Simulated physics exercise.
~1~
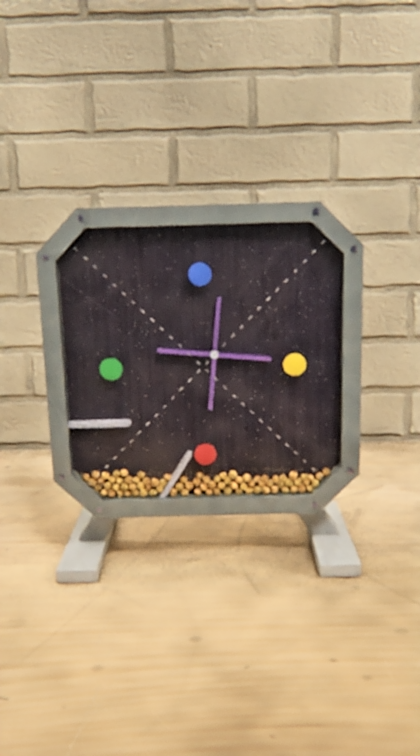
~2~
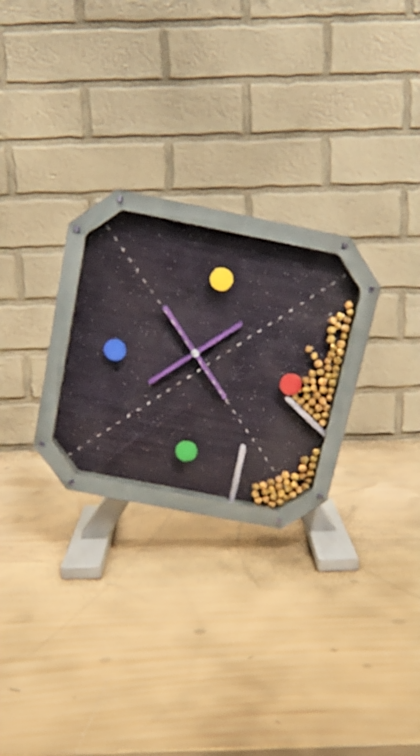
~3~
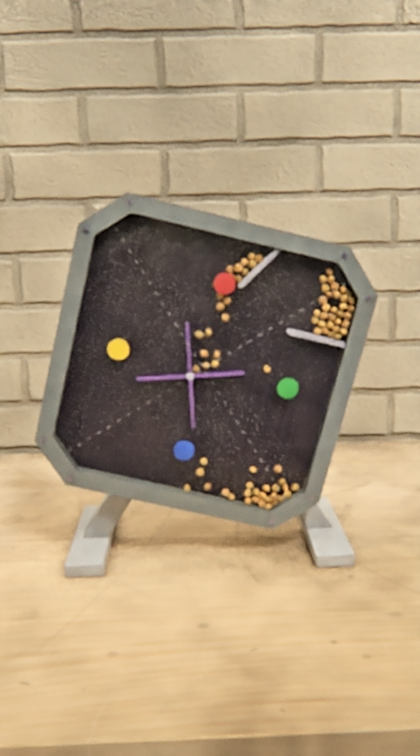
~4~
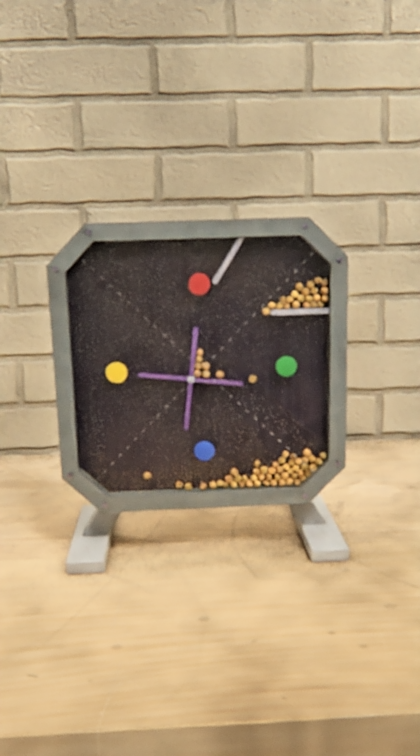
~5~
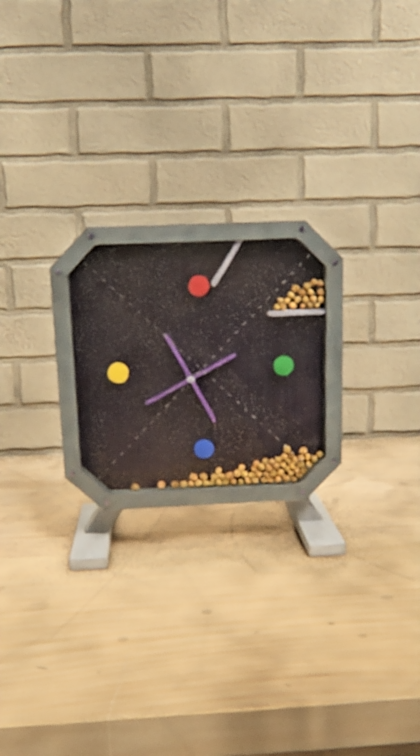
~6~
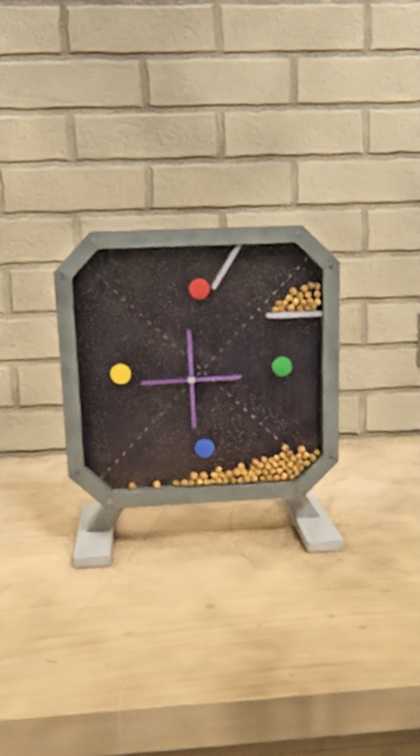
A shallow grey-framed case with clipped corners stands upright on two feet on a pale wooden table before a brick wall, seen from the front with slight drift. Inside its dark panel are blue, green, yellow and red dots, two pale bars, a purple cross and a layer of wooden beads along the bottom. The case turns anticlockwise, carrying beads up the right side. As it continues, some spill past the cross. It stops upside down, and the cross keeps shifting. Most beads finish heaped at the lower right, with others resting on the upper right bar.
